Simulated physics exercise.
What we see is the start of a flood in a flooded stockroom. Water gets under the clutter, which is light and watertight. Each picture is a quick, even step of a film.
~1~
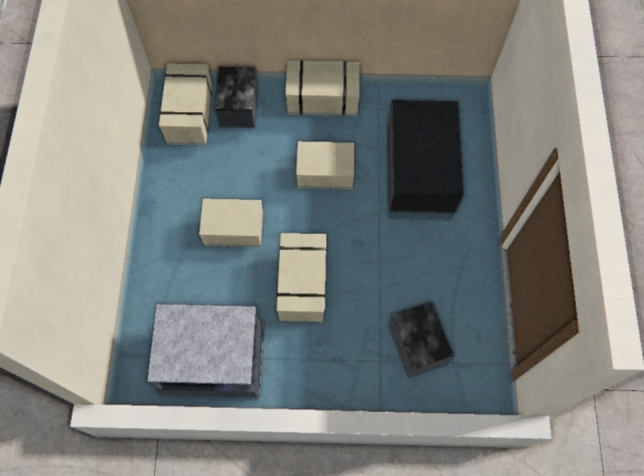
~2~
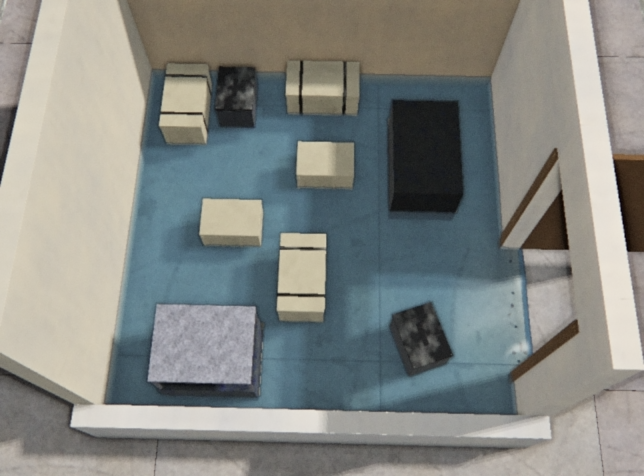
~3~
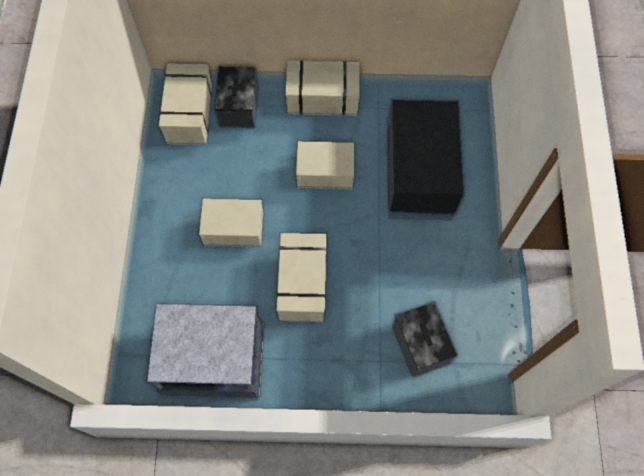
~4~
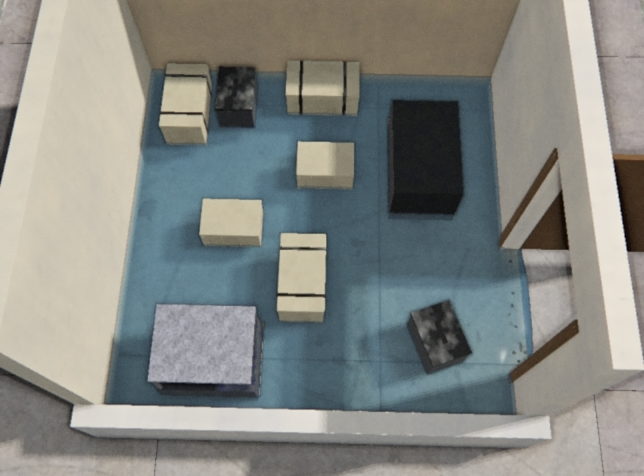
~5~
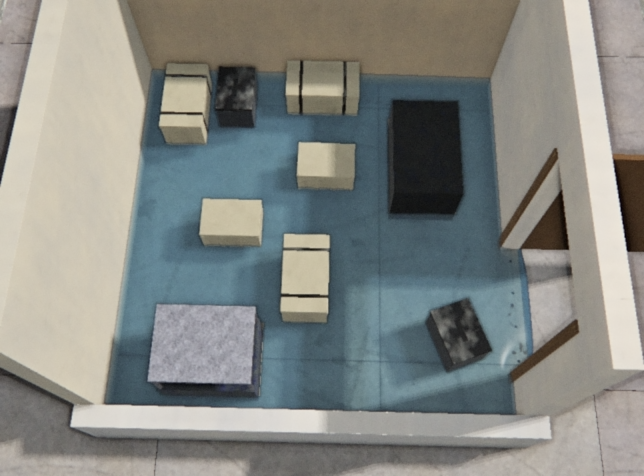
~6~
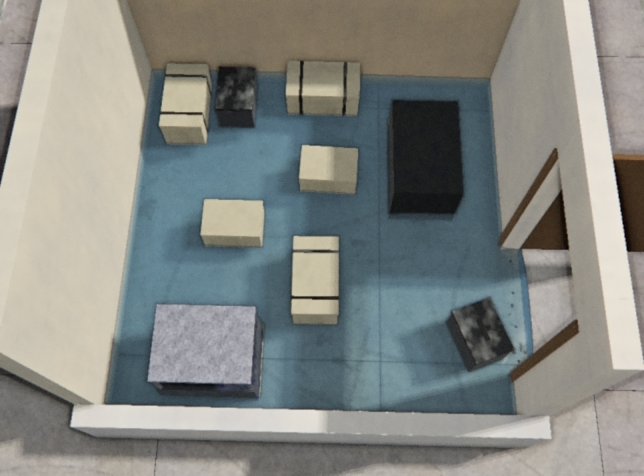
To begin with, pale and dark boxes sit on the blue floor of a walled room, with a brown door closed at right. The door opens outward, and the small dark mottled box near it slides gradually right, turning slightly, before the strapped pale box near the center shifts slightly right too.
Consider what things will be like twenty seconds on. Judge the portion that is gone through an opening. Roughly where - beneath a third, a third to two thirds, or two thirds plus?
Roughly a third to two thirds.
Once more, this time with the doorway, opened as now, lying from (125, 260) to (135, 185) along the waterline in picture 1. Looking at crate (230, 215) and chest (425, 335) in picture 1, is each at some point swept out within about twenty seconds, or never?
First object: Carried off; second object: Never leaves.
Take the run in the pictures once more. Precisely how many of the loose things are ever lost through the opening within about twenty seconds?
Tally: 4.
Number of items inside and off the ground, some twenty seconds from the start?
Tally at that point: 3.
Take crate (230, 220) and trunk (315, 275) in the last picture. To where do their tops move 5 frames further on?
Near (276, 244) and (386, 316).
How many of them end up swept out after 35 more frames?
4.
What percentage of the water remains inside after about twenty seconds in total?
34 in a hundred.
A moment on, 1 of 7 are out; 6 afloat.
Next, 3 of 7 are out; 4 afloat.
Later, 4 of 7 are out; 3 afloat.
In the end, 4 of 7 are out; 3 afloat.
